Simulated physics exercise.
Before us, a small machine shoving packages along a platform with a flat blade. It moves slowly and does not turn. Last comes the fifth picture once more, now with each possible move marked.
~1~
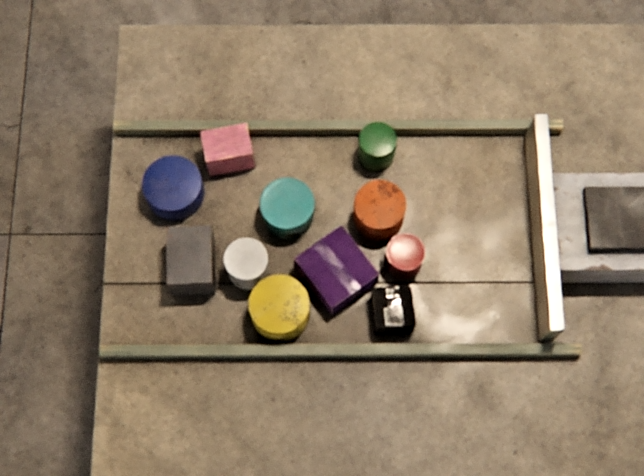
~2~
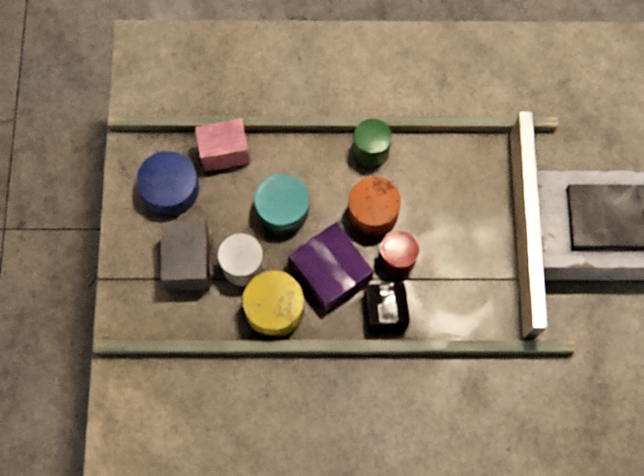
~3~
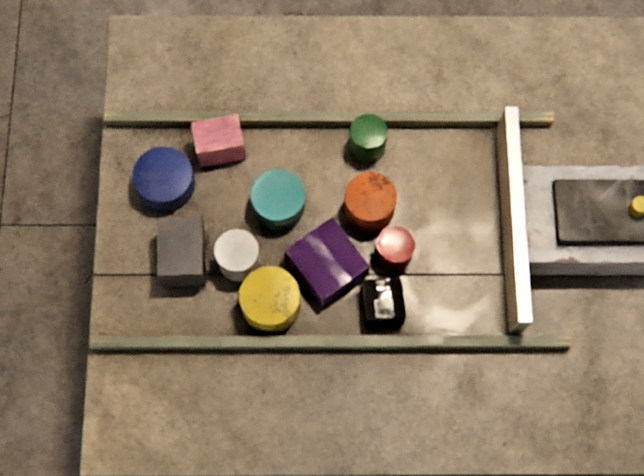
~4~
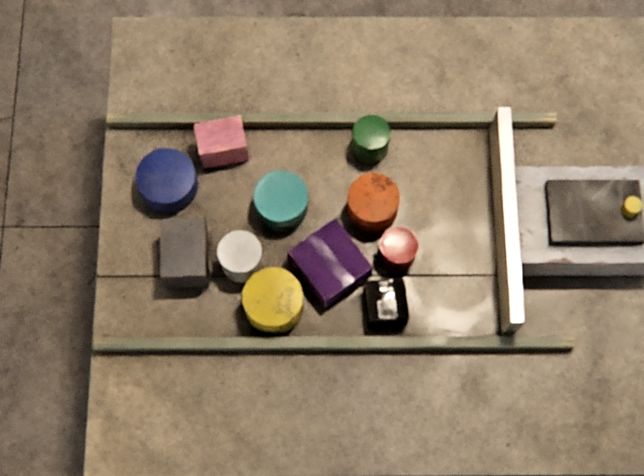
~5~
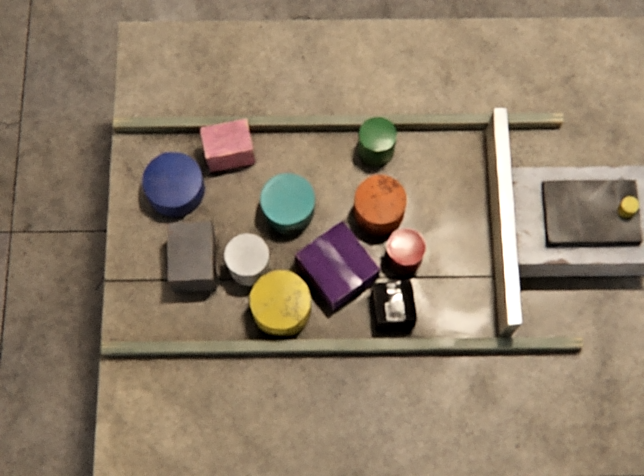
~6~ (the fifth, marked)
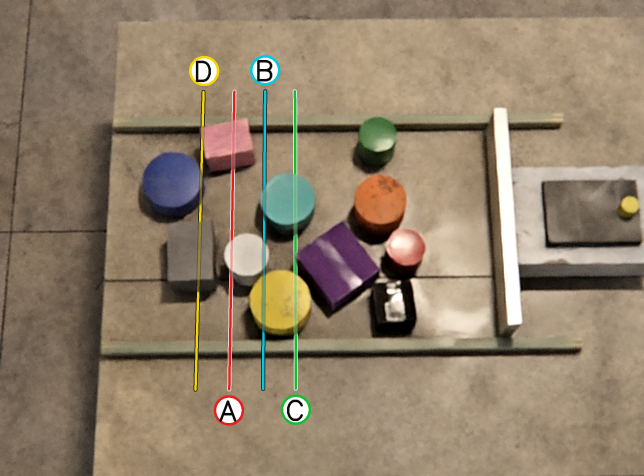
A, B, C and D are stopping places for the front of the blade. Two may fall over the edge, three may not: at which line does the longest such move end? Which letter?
A is the last line within the limit.
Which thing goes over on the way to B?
The grey crate.
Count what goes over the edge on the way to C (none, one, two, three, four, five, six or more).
The count is none.
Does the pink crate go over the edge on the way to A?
No.
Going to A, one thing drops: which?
It is the grey crate.
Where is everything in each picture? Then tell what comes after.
The first frame shows white pail (247, 265); grey crate (191, 261); red pail (405, 257).
The second frame shows robot (610, 216); blue canister (169, 184).
The third frame shows robot (595, 211); pink crate (219, 141).
The fourth frame shows robot (587, 211); orange canister (373, 203).
The fifth frame shows robot (584, 212); black parcel (394, 305); purple box (337, 266); white pail (248, 261).
On the marked copy, A at (232, 234); B at (264, 233); C at (295, 233); D at (200, 234).
Following A. Soon after the start, robot (486, 213); black parcel (381, 305); purple box (332, 267).
Later, robot (387, 214); grey crate (137, 257); white pail (181, 261).
In the end, robot (311, 215); grey crate over the edge; white pail (105, 262); one fallen.
As for the rest, B is within the limit but short; C is within the limit but short; D drops four.
